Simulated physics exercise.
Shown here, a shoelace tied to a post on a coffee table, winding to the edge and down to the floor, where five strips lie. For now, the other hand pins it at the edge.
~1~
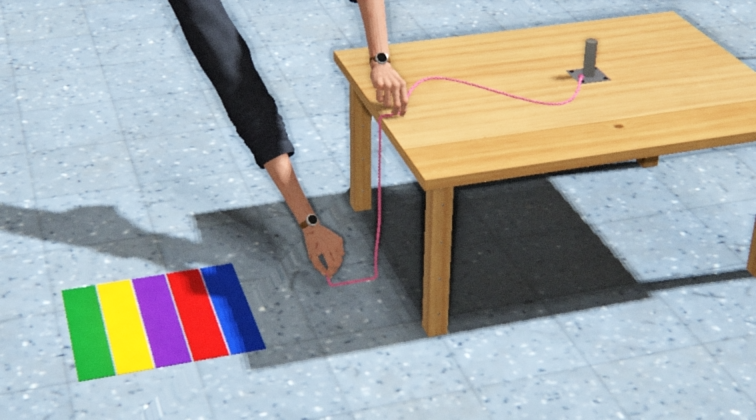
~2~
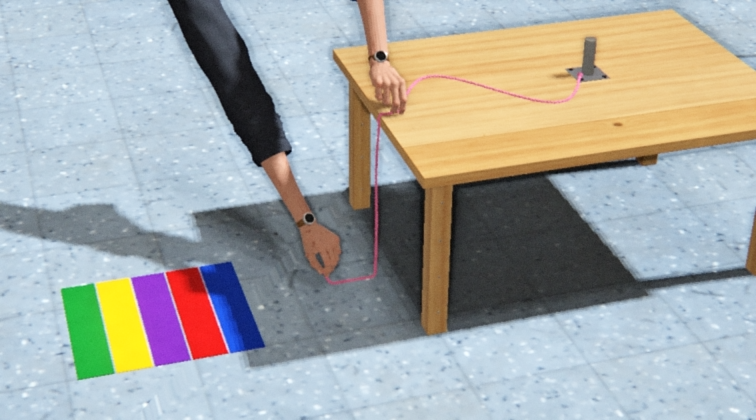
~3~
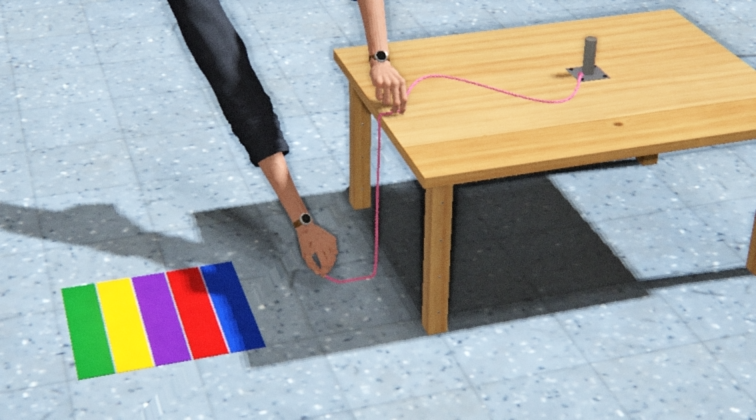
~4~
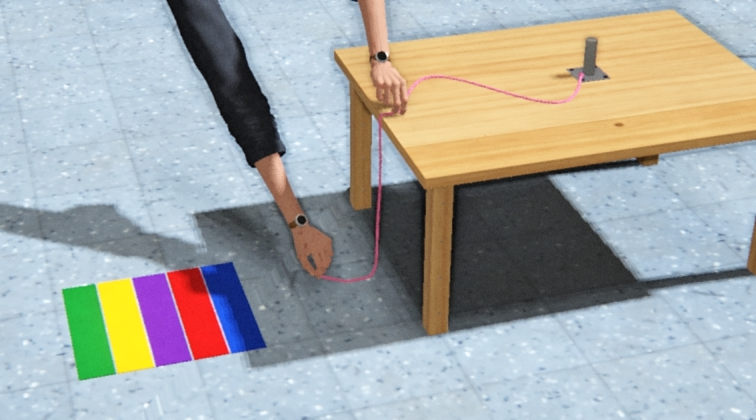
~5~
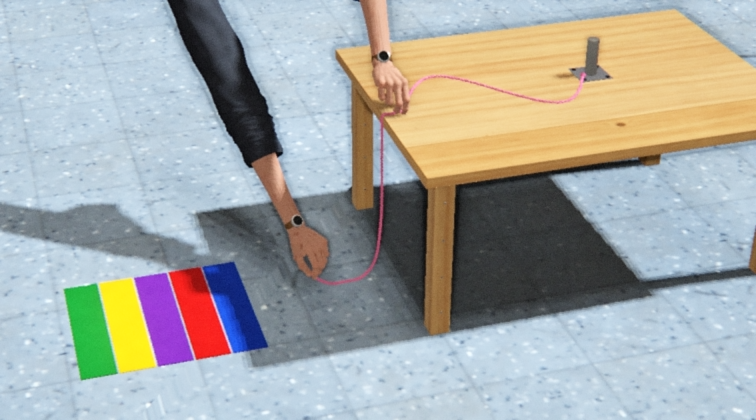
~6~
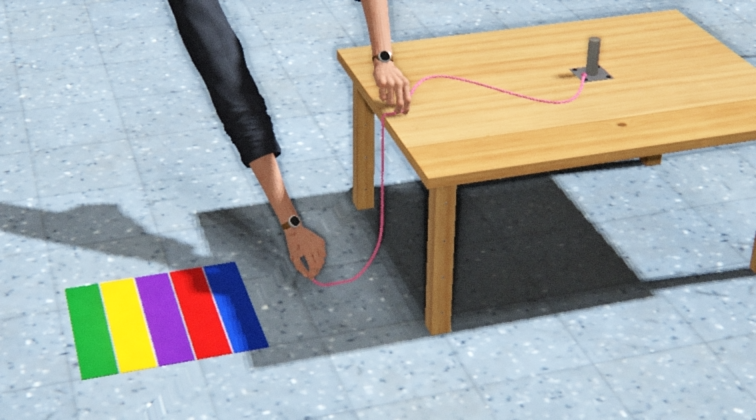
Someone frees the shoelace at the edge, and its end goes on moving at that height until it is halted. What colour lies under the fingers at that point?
Green.
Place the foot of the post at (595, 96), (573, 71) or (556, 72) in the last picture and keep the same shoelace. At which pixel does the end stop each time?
In order, the pixels are (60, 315), (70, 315) and (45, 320).
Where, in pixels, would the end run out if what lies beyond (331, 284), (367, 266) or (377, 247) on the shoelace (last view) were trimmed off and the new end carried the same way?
First try near (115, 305), second near (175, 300), third near (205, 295).
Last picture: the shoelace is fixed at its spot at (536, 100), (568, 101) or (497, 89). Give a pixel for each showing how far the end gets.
The places are (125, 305), (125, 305) and (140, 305).
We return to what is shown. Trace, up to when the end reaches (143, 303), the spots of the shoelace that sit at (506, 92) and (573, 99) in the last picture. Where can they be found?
Near (471, 100) and (537, 89).
Early on, end near (143, 303); over yellow.
Midway, end near (105, 309); over green.
At the end of the slack, end near (84, 313); over green. It gets as far as the green strip.
